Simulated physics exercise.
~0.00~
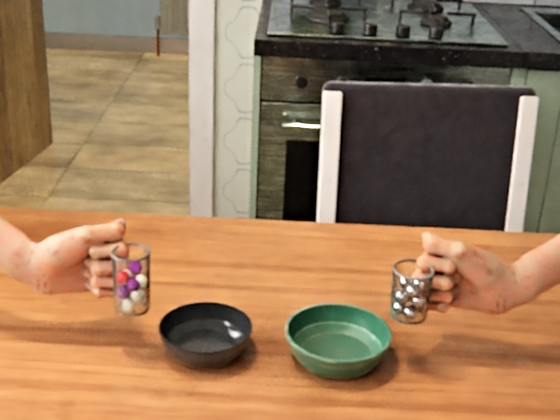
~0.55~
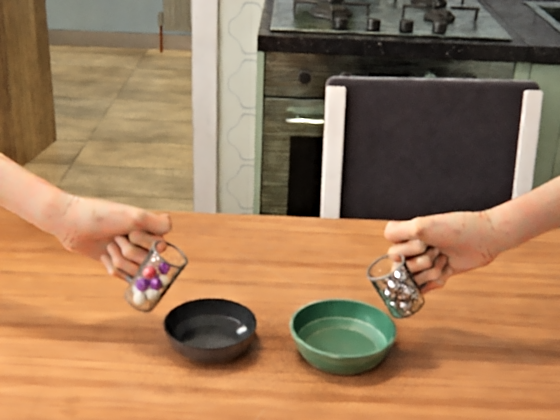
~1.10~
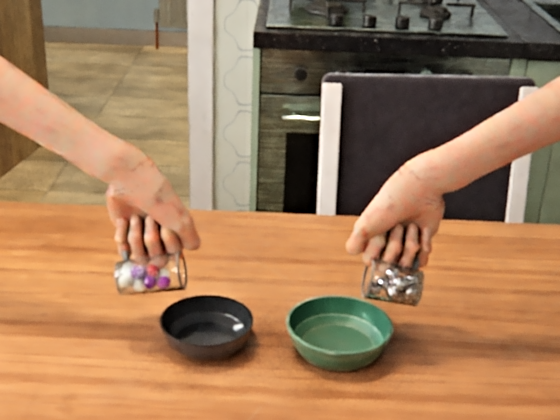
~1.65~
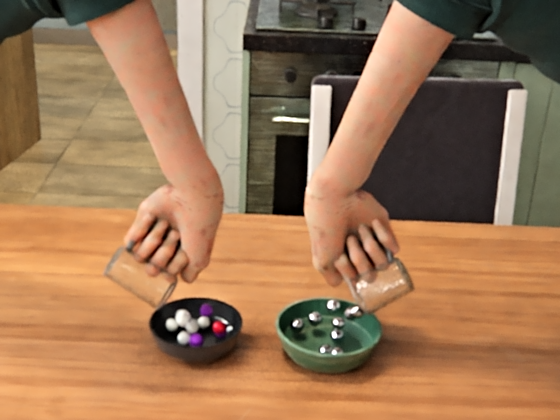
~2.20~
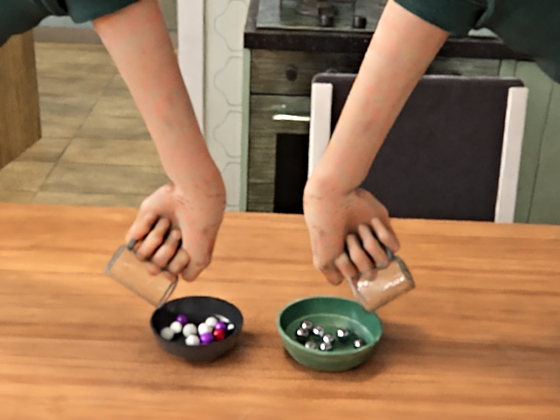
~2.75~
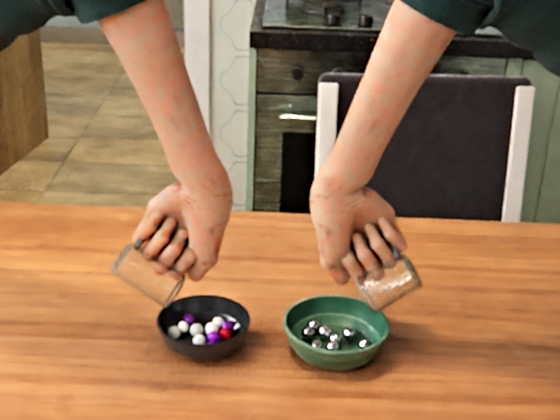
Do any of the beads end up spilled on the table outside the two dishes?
No, the beads from the left cup all settle in the black dish, and those from the right cup all settle in the green dish.
